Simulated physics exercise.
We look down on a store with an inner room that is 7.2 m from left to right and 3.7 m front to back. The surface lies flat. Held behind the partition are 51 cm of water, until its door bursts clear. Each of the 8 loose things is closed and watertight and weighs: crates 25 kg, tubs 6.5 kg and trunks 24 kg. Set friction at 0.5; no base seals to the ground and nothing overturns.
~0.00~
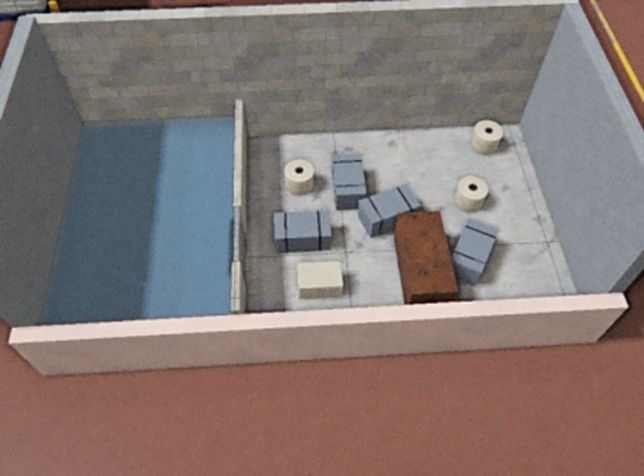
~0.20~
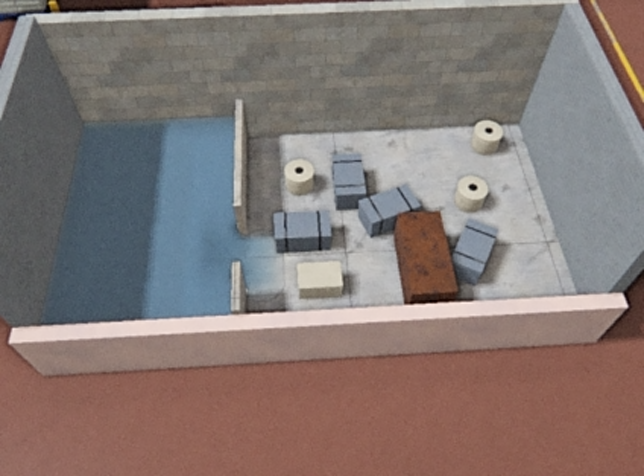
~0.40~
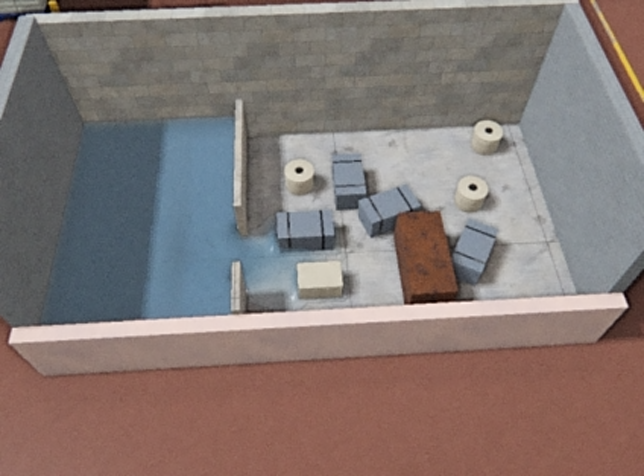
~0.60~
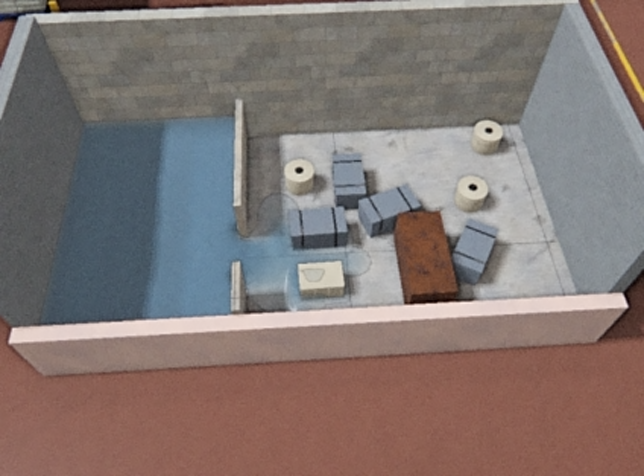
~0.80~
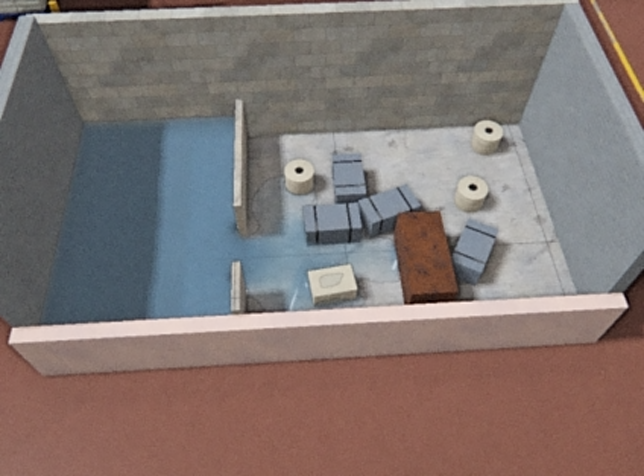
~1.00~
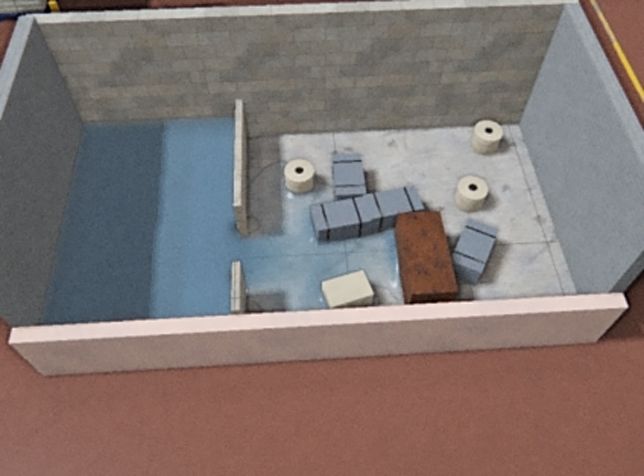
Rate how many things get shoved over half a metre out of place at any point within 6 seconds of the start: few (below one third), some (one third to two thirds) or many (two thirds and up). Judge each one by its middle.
Many.
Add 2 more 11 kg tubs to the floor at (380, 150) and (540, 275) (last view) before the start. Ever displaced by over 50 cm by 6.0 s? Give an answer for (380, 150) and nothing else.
Result: Exceeded.
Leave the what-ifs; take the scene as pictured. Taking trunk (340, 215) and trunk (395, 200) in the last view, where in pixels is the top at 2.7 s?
Approx. (412, 158); approx. (447, 135).
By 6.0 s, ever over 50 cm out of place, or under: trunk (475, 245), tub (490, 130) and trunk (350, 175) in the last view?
Well, the first one's not that far, the next one's too far and the last one's too far.
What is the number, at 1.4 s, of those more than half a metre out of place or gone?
By my tally, 2.
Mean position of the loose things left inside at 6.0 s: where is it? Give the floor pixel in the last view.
The average lands around (459, 232).
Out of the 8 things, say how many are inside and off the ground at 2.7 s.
The count is 3.
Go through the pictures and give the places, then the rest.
The first frame shows a trunk at (302, 224) rests on the ground; a crate at (320, 275) rests on the ground; water covers 9.2 m2; 0 of 8 have shifted.
The second frame shows a trunk at (302, 224), on the bottom; a crate at (320, 275), on the bottom; 9.8 m2 under water; 0 of 8 have shifted.
The third frame shows a trunk at (305, 224), on the bottom, 4 cm from its start; a crate at (320, 275) rests on the ground; 10.3 m2 under water; 0 of 8 have shifted.
The fourth frame shows a trunk at (318, 221) rests on the ground, 23 cm from its start; a crate at (321, 275) rests on the ground; 11.2 m2 under water; 1 of 8 have shifted.
The fifth frame shows a trunk at (332, 217) rests on the ground, 45 cm from its start; a crate at (332, 280) rests on the ground, 20 cm from its start; 12.5 m2 under water; 2 of 8 have shifted.
The sixth frame shows a trunk at (341, 213), on the bottom, 59 cm from its start; a crate at (348, 288), on the bottom, 43 cm from its start; 13.6 m2 under water; 3 of 8 have shifted.
After 1.4 s 2 of 8 are over 50 cm from their spots; 0 afloat.
After 2.7 s 5 of 8 are over 50 cm from their spots; 3 afloat.
After 4.2 s 5 of 8 are over 50 cm from their spots; 6 afloat.
After 6.0 s 6 of 8 are over 50 cm from their spots, and 6 have been at some point; 5 afloat.
